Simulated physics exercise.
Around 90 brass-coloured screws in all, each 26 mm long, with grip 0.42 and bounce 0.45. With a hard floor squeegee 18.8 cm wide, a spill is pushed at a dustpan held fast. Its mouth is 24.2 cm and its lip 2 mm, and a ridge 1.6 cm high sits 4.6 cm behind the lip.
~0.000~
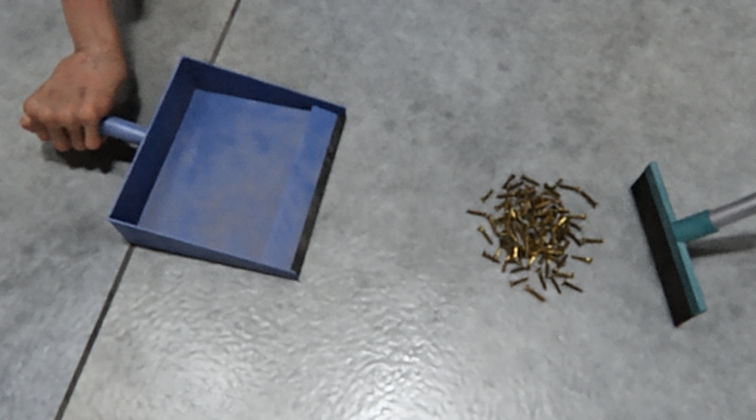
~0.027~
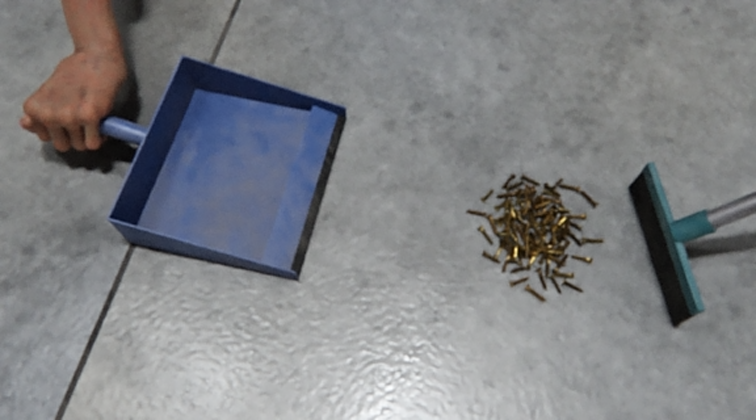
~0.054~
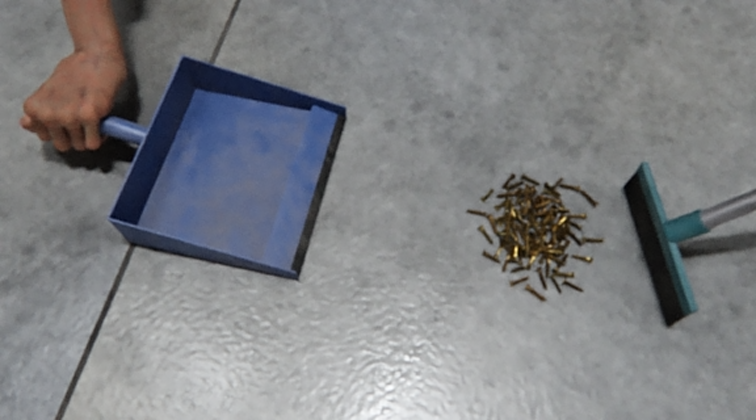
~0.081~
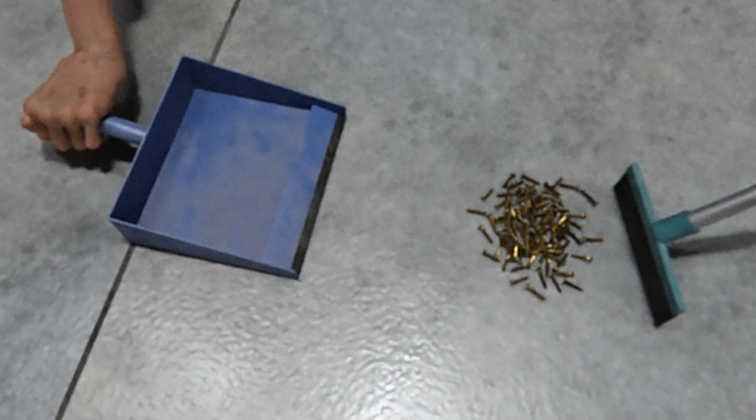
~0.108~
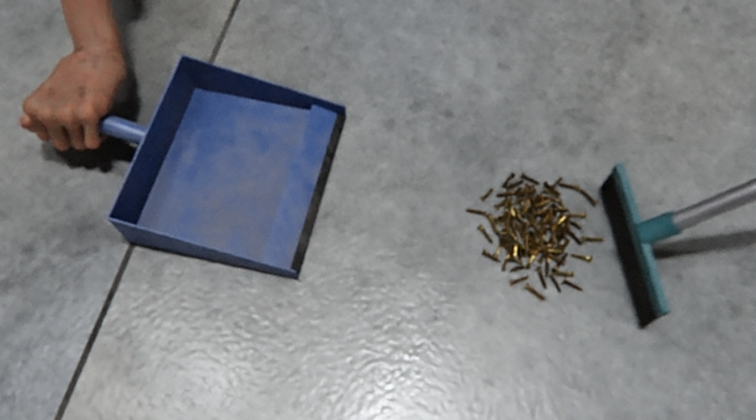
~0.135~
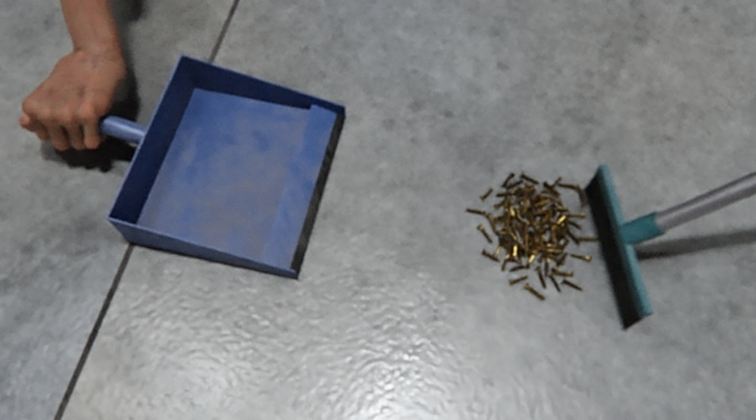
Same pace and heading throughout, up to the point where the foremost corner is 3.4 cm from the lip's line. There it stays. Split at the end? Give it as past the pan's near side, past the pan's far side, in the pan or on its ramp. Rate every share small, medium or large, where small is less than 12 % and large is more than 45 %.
Ratings - near side: Medium; far side: Small; pan: Small.
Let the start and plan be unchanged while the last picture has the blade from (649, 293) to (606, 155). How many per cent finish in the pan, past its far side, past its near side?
Per cent by place - pan 0, far side 0, near side 0.
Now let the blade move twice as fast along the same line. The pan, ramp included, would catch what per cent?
It would be around 35 per cent.
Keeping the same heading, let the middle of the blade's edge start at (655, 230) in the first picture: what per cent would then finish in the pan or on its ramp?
I'd estimate about 5 per cent.
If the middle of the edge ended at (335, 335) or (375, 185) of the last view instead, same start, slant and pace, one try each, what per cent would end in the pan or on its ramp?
Some 0 and 5 per cent.
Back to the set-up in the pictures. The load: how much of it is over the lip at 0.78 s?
About 5 percent up to then.
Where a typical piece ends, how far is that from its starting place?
Median: Approx. 26 cm.
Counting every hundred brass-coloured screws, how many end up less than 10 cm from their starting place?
Around 10 percent.
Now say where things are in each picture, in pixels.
In the first frame, blade from (698, 310) to (650, 169), moved 0.0 cm, 0 of the pieces shifted so far; middle of the pieces at (532, 225); pan at (229, 174).
In the second frame, blade from (696, 310) to (648, 170), moved 0.3 cm, 0 of the pieces shifted so far; middle of the pieces at (532, 225).
In the third frame, blade from (689, 310) to (642, 170), moved 1.0 cm, 0 of the pieces shifted so far; middle of the pieces at (533, 225).
In the fourth frame, blade from (678, 311) to (632, 170), moved 2.4 cm, 0 of the pieces shifted so far; middle of the pieces at (533, 224).
In the fifth frame, blade from (661, 312) to (617, 171), moved 4.2 cm, 0 of the pieces shifted so far; middle of the pieces at (532, 224).
In the sixth frame, blade from (644, 313) to (601, 172), moved 6.1 cm, 2 of the pieces shifted so far; middle of the pieces at (532, 224); pan at (228, 173). The blade's pace is about 0.72 m/s, heading 18 degrees towards the viewer's side.
After 0.36 s, middle of the blade 21 cm from the lip; 0 % over the lip, far side 0 %, near side 0 %.
After 0.51 s, middle of the blade 11 cm from the lip; 0 % over the lip, far side 0 %, near side 10 %.
Then, at 0.78 s, middle of the blade 6 cm from the lip; 5 % over the lip, far side 0 %, near side 20 %.
By 1.9 s all is still; near side 20 %, far side 0 %, pan 5 %, in front of the lip or behind the blade 70 %.
